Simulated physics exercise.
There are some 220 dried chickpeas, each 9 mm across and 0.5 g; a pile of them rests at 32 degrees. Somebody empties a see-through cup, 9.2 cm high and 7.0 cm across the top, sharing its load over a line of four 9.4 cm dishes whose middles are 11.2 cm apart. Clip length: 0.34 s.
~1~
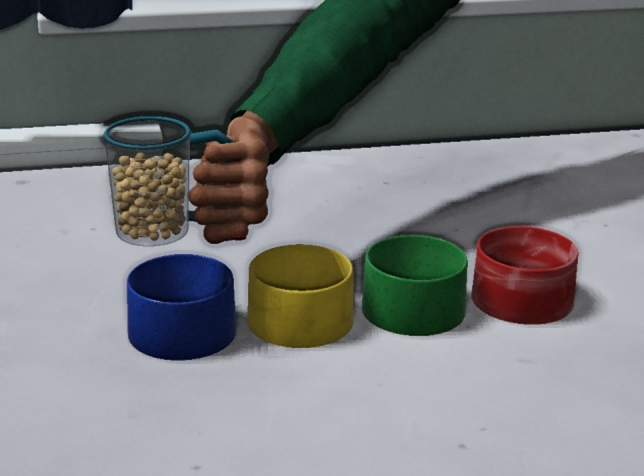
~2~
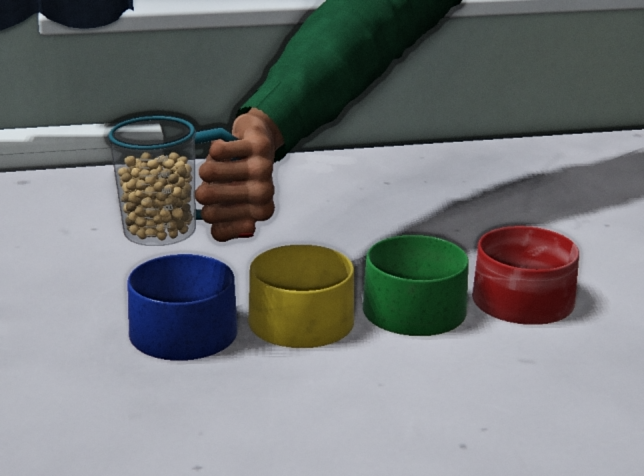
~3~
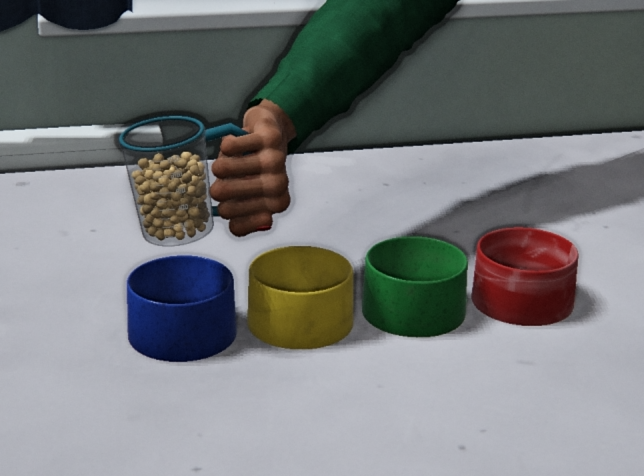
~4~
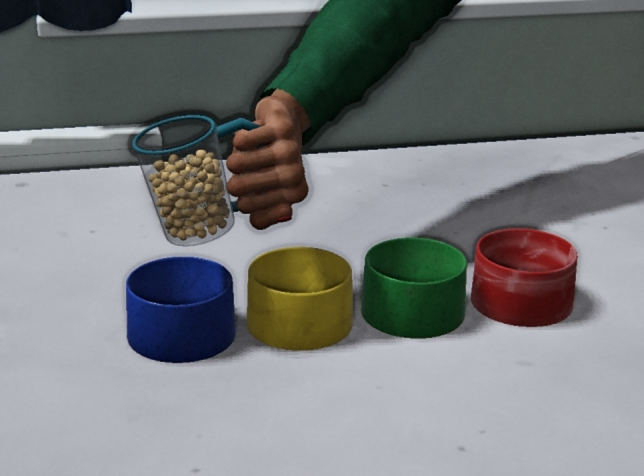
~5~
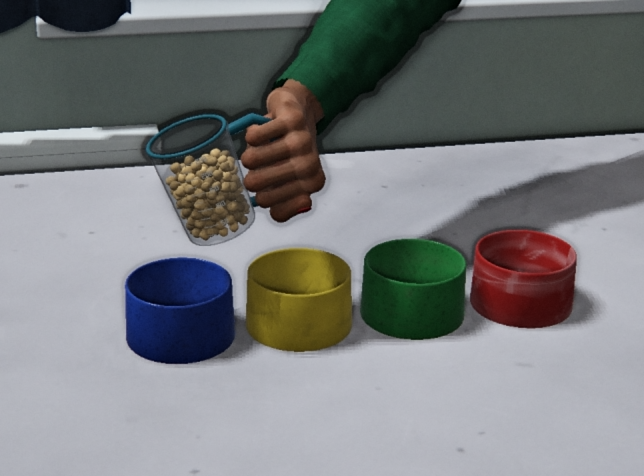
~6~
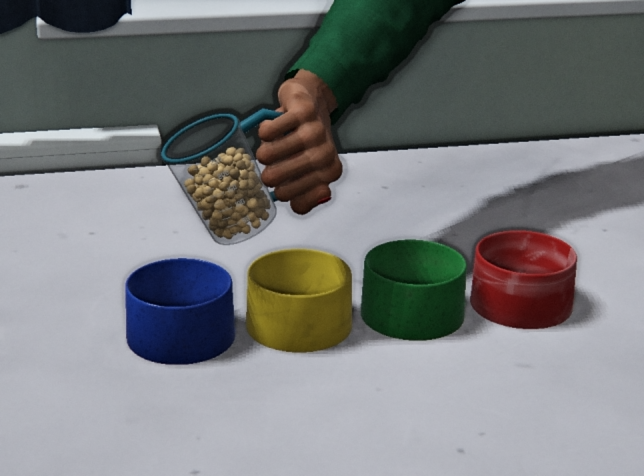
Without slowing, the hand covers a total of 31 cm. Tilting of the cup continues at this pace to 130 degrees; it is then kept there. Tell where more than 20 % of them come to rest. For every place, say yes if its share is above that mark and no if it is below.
Red: No, blue: No, green: Yes, yellow: No, counter: No.
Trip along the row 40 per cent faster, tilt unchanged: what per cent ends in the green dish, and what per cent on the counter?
Green 100, counter 0.
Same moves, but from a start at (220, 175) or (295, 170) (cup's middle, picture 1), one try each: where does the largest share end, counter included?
The winner: Red; red.
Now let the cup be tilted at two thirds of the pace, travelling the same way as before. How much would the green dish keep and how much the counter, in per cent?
Result: Green dish 100, counter 0.
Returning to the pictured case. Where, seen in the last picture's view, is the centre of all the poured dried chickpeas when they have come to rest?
(411, 295) or so.
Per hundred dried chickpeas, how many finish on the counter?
0 per cent.
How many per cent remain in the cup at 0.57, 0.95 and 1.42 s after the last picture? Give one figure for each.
First 100, then 95, then 0 per cent.
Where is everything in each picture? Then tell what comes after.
Cup at (150, 182), tilt 0 degrees, lip at (106, 135), moved 0.0 cm; middle of the pieces at (149, 199); blue dish at (180, 278); yellow dish at (301, 268); green dish at (417, 258); red dish at (528, 248), in the first picture.
Cup at (156, 182), tilt 2 degrees, lip at (111, 136), moved 0.4 cm; middle of the pieces at (156, 198), in the second picture.
Cup at (170, 182), tilt 7 degrees, lip at (121, 141), moved 1.8 cm; middle of the pieces at (171, 199), in the third picture.
Cup at (187, 182), tilt 12 degrees, lip at (134, 145), moved 3.3 cm; middle of the pieces at (190, 198), in the fourth picture.
Cup at (204, 182), tilt 18 degrees, lip at (148, 151), moved 4.9 cm; middle of the pieces at (209, 197), in the fifth picture.
Cup at (223, 181), tilt 24 degrees, lip at (164, 156), moved 6.5 cm; middle of the pieces at (229, 196); blue dish at (179, 283); yellow dish at (300, 272); green dish at (415, 262); red dish at (526, 253), in the sixth picture.
Then, 0.57 s after the last picture, tilt 74 degrees; cup holds 100 %.
Then, 0.95 s after the last picture, tilt 107 degrees; cup holds 95 %, green 5 %.
Then, 1.42 s after the last picture, tilt 130 degrees; cup holds 0 %, green 100 %.
In the end, red 0 %, blue 0 %, green 100 %, yellow 0 %, counter 0 %.
